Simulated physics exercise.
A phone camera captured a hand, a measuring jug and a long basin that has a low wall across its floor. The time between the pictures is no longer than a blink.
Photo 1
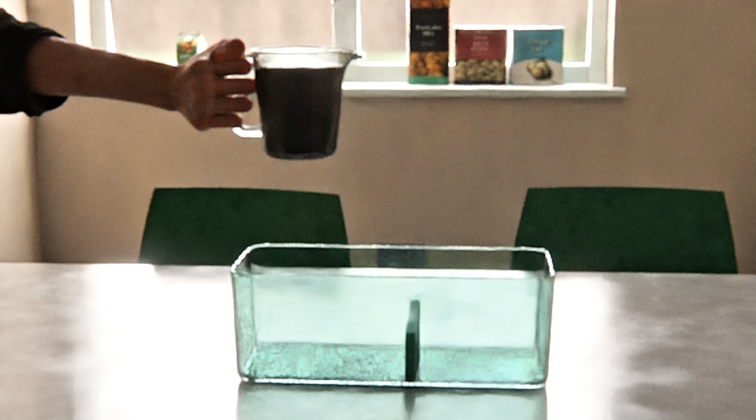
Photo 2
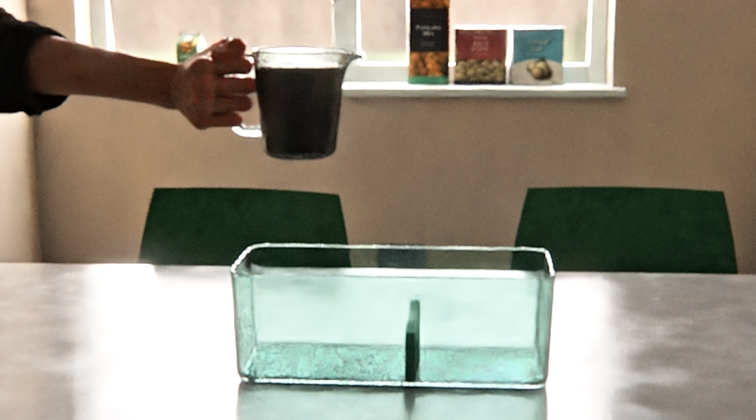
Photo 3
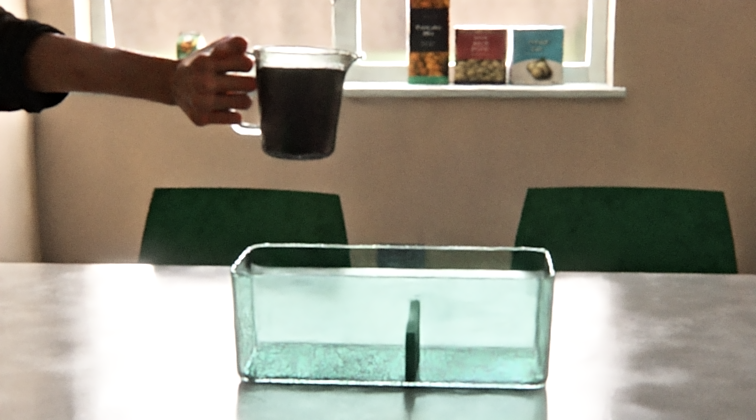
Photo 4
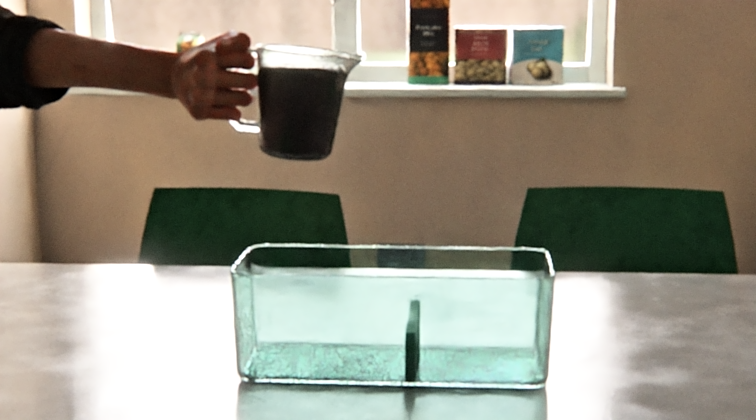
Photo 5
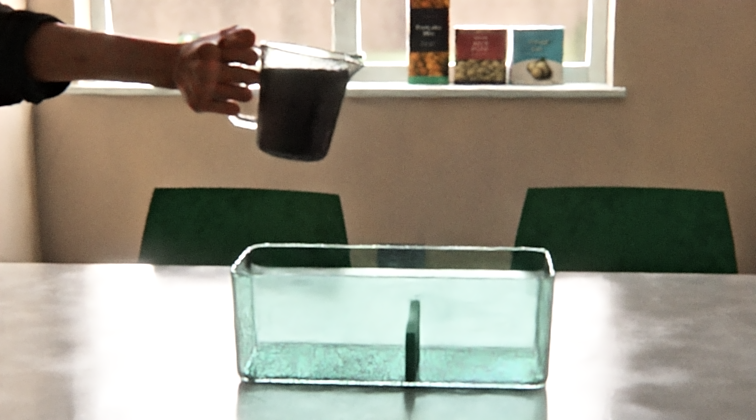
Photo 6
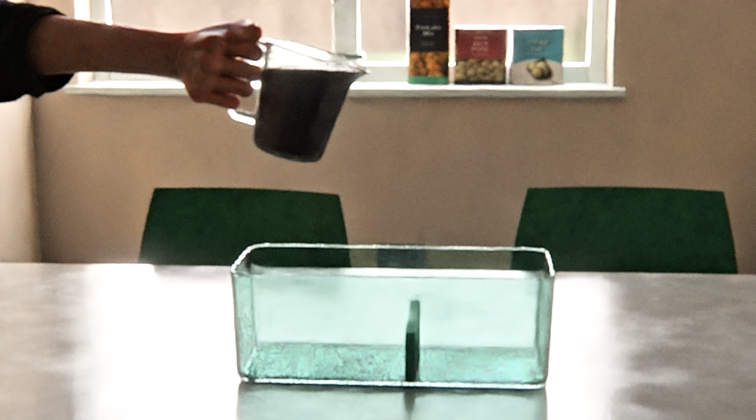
A hand holds a jug of dark liquid above a clear basin and tilts it rightward.
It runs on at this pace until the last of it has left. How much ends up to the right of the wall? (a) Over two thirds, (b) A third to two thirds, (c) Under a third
Over two thirds (a).
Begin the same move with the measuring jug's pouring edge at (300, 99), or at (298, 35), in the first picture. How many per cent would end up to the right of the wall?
You'd get around 5 per cent and then around 5 per cent.
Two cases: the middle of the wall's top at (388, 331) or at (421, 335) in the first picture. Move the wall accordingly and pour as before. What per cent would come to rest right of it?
Try 1: About 90 percent; try 2: About 70 percent.
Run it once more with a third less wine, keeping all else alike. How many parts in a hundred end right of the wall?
I'd put it at some 65 %.
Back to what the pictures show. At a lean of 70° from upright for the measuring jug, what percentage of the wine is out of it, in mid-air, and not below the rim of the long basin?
It's close to 20 percent.
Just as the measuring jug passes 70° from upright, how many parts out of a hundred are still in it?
75 %.
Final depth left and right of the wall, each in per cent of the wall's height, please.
Once it settles, the left reaches around 10 and the right around 40.
A moment on, the measuring jug is tipped part way and 73 per cent is still to pour, 0 is left of the wall and 6 right of it.
Next, the measuring jug is tipped right over and 19 per cent is still to pour, 2 is left of the wall and 56 right of it.
Then the measuring jug is tipped right over and 1 per cent is still to pour, 19 is left of the wall and 77 right of it.
Later the measuring jug is tipped right over and 0 per cent is still to pour, 22 is left of the wall and 77 right of it.
Finally, 21 per cent lies left of the wall, 77 right of it and 1 outside.
